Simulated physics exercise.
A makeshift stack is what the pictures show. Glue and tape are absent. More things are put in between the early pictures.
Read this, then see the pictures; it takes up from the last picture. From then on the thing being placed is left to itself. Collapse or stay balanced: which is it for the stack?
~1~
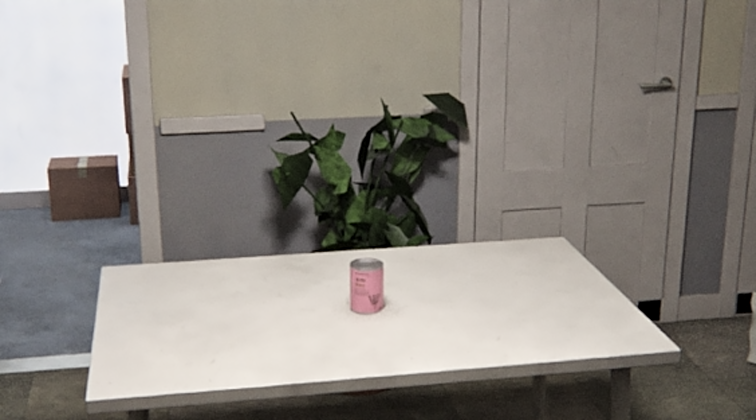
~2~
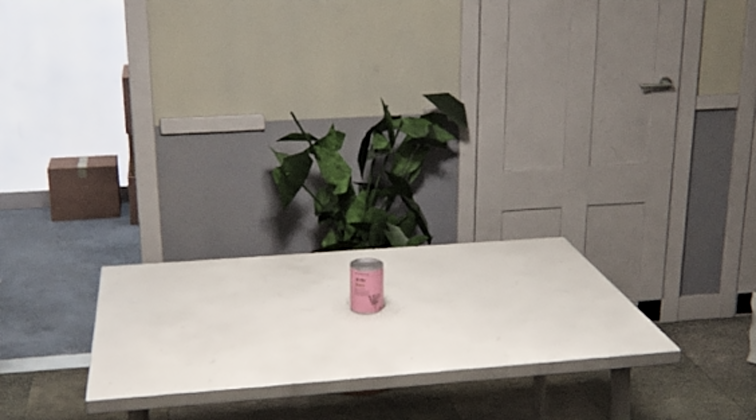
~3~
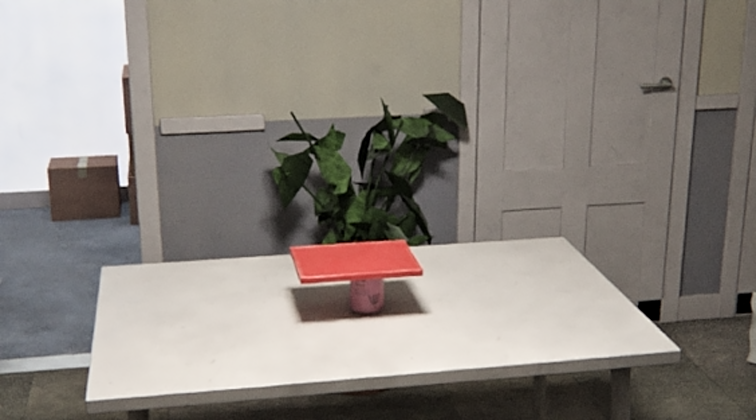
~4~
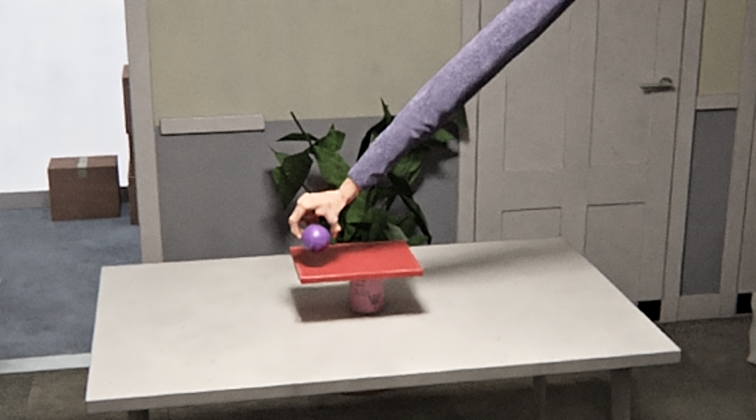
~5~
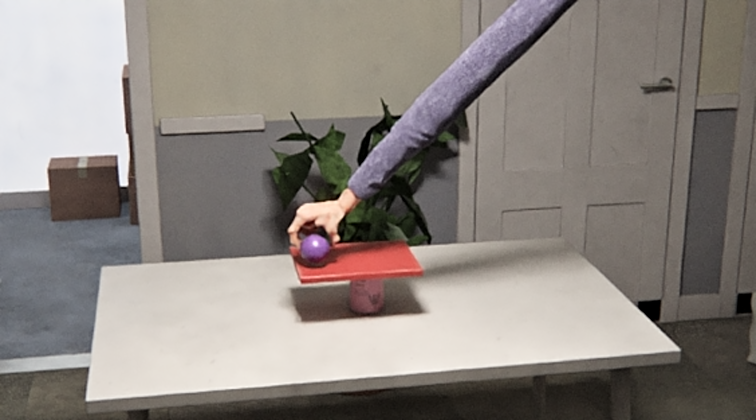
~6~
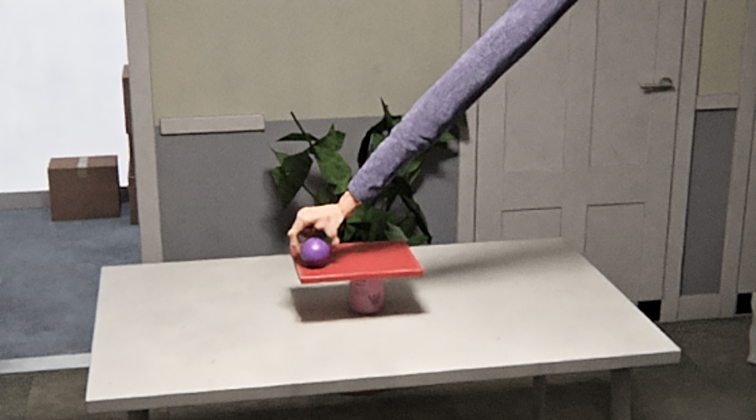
I'd say it doesn't stand firm, sadly.
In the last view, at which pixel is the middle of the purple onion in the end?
I'd point to roughly (247, 313).
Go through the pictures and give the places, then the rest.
The last thing is not in view yet; pink tin (367, 286), in the first picture.
The last thing is not in view yet; pink tin (367, 286), in the second picture.
The last thing is not in view yet; pink tin (367, 286), in the third picture.
On its way; purple onion (315, 239); pink tin (367, 286), in the fourth picture.
On its way; purple onion (315, 249); pink tin (367, 286), in the fifth picture.
In place under the hand; purple onion (315, 252); pink tin (367, 286), in the sixth picture.
Then, 0.30 s after the last picture, purple onion now fallen; red lid tipped 33° from how it was.
Then, 0.50 s after the last picture, red lid tipped 47° from how it was.
Then, 0.70 s after the last picture, red lid now fallen.
Then, 0.90 s after the last picture, things are still on the move.
At rest, fallen, purple onion and red lid; pink tin in place. Seen from the same camera at the end, purple onion near (247, 313). The stack comes apart.
